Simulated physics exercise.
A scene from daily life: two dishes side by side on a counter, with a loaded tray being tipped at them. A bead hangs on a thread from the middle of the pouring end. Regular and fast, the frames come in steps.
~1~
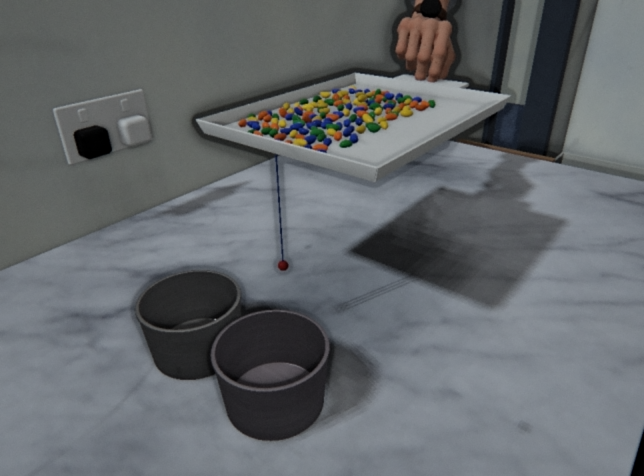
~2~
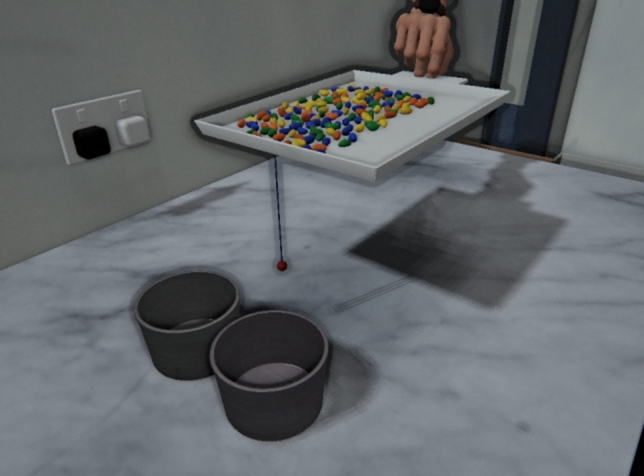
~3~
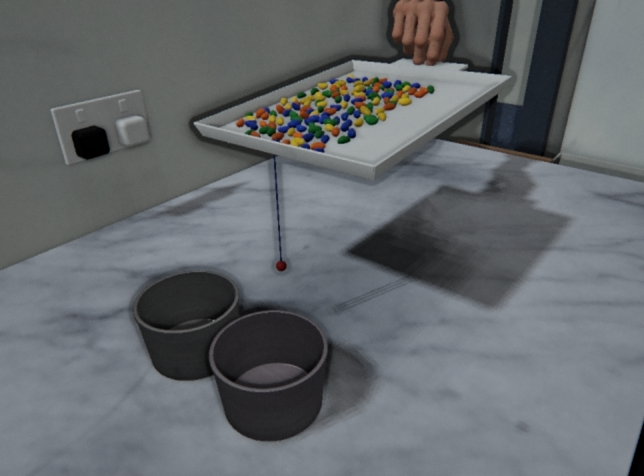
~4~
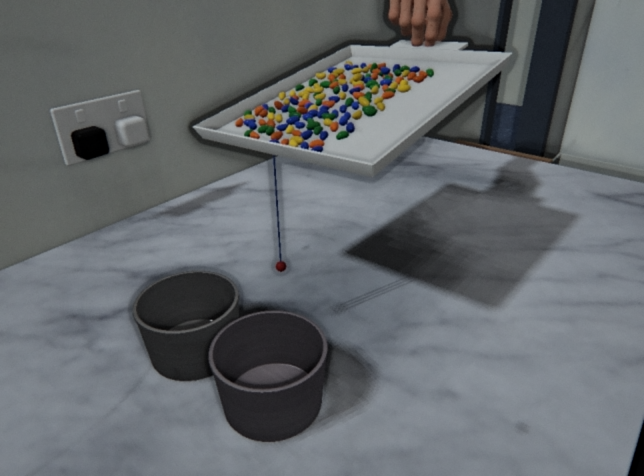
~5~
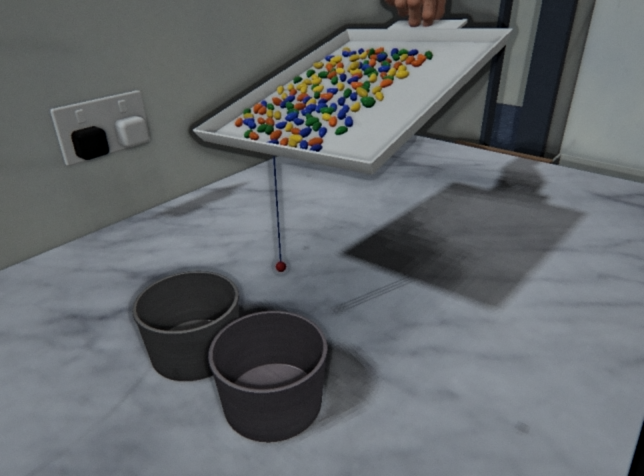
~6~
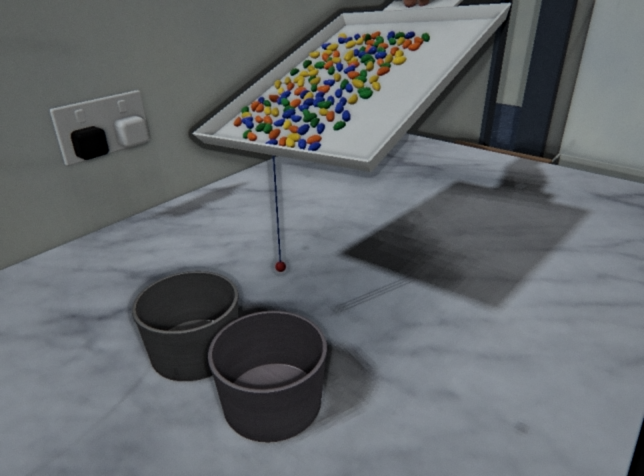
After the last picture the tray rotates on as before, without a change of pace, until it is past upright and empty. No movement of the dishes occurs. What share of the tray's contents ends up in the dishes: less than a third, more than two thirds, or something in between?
Less than a third.
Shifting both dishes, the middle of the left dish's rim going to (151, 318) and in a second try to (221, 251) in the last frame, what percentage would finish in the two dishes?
Close to 0 in a hundred, then close to 70 in a hundred.
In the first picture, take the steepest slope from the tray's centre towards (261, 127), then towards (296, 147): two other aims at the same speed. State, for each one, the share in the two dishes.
I'd say roughly 0 percent with the first slope, 50 percent with the other.
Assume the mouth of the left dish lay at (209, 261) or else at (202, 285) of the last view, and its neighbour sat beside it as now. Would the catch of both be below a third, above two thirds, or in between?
Trial 1 - beyond two thirds. Trial 2 - one to two thirds.
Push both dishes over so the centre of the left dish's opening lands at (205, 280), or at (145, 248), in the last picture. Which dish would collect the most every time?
Place one: The leftmost one; place two: The rightmost one.
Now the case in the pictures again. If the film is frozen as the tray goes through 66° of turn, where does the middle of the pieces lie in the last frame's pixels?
Near (243, 113).
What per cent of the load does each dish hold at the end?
For the left dish 20 %, for the right dish 0 %.
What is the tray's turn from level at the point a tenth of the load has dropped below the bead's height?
Somewhere around 80 degrees.
Just after the last frame, tray tipped steeply; almost all on the tray; about a tenth in the air.
A moment on, tray tipped past a quarter turn; just a few on the tray; about a tenth in the left dish; roughly two thirds outside both; roughly a quarter in the air.
Further on, tray tipped past a quarter turn; just a few in the right dish; roughly a quarter in the left dish; the larger part outside both.
When it is over, tray tipped past a quarter turn; just a few in the right dish; roughly a quarter in the left dish; the larger part outside both.
